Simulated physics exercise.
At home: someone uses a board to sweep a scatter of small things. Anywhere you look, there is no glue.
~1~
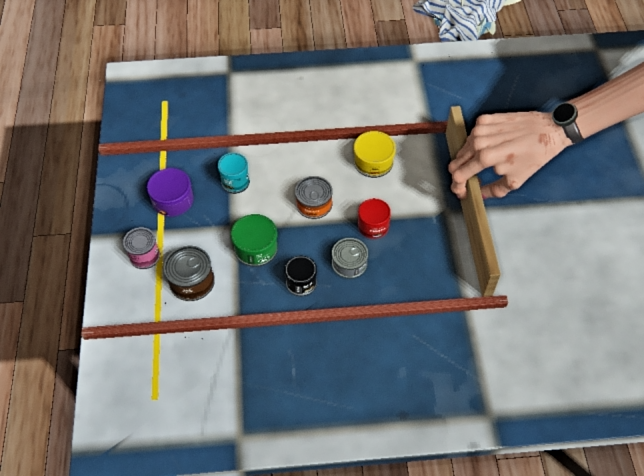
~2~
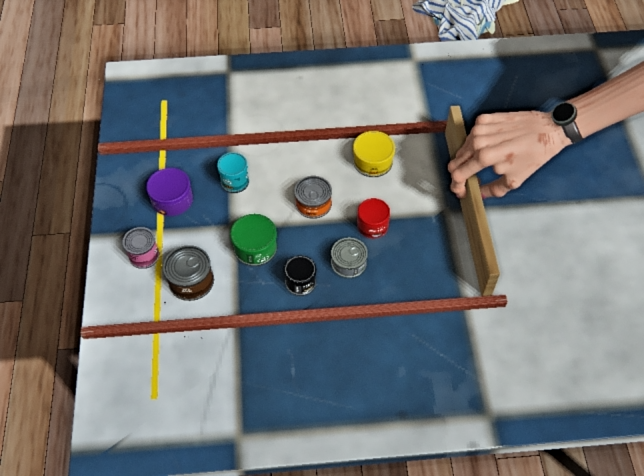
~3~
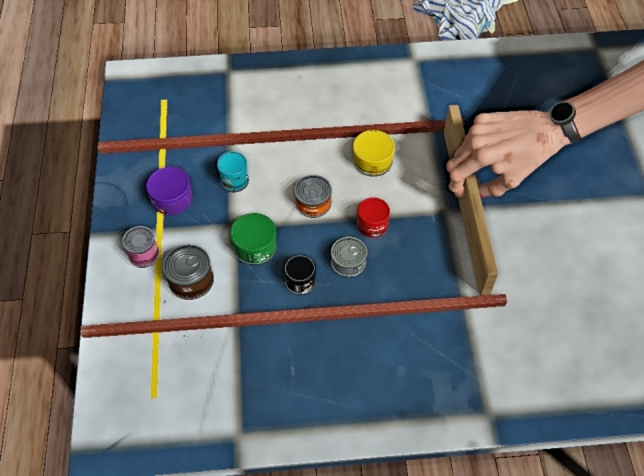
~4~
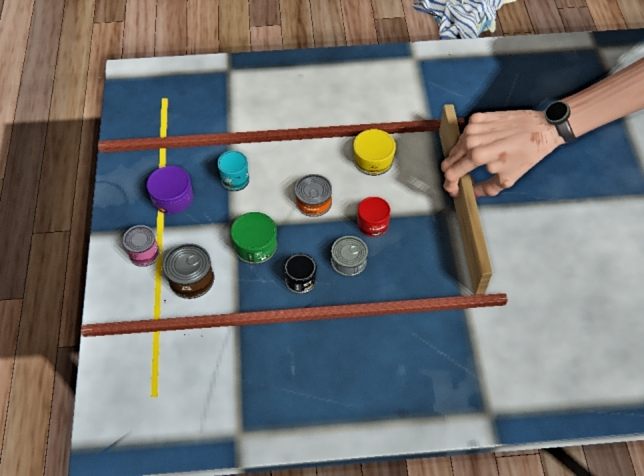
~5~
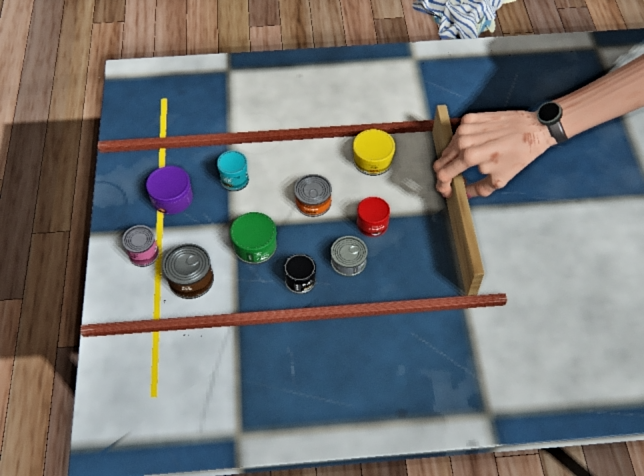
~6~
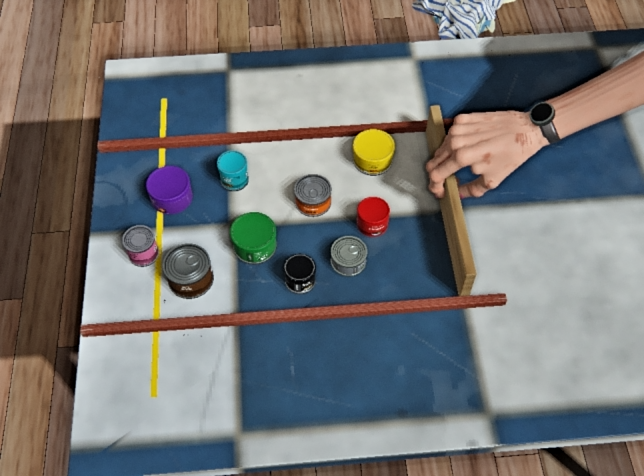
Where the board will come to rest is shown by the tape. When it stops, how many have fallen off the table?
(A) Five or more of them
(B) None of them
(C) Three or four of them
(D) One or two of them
One or two of them (D).
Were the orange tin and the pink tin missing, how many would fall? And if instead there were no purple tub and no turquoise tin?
Count: 0 (first case); 1 (second).
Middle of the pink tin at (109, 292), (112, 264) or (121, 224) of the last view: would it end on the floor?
One after another, it fails to stay; fails to stay; fails to stay.
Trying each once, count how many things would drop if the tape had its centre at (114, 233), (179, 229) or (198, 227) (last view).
Going through each try, you'd get 5, 0 and 0.
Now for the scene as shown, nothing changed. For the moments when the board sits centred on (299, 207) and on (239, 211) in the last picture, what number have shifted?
At the first place 6, at the second 9.
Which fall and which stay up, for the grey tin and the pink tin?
The grey tin remains in place while the pink tin goes down.
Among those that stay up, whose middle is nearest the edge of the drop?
It's the purple tub.
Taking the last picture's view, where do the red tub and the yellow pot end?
In the last picture the red tub sits around (142, 232) and the yellow pot around (140, 160).
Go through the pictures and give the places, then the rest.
In the first picture, pink tin (142, 249); purple tub (171, 193); brown pot (190, 273); board (471, 197); tape (160, 232).
In the second picture, purple tub (170, 192); grey tin (349, 258).
In the third picture, brown pot (189, 272); green tin (254, 239).
In the fourth picture, pink tin (142, 246); yellow pot (374, 153).
In the fifth picture, purple tub (170, 190); turquoise tin (234, 171).
In the sixth picture, pink tin (141, 246); purple tub (170, 190); brown pot (189, 271); board (449, 197); tape (159, 230).
Early on, none off yet; pink tin at rest near (141, 246); purple tub at rest near (170, 190); brown pot at rest near (189, 271).
A while later, none off yet; pink tin travelled about its own width near (122, 249); purple tub travelled about its own width near (135, 200); brown pot travelled about its own width near (159, 283).
Finally, the number that fall off is one or two; lost, pink tin.
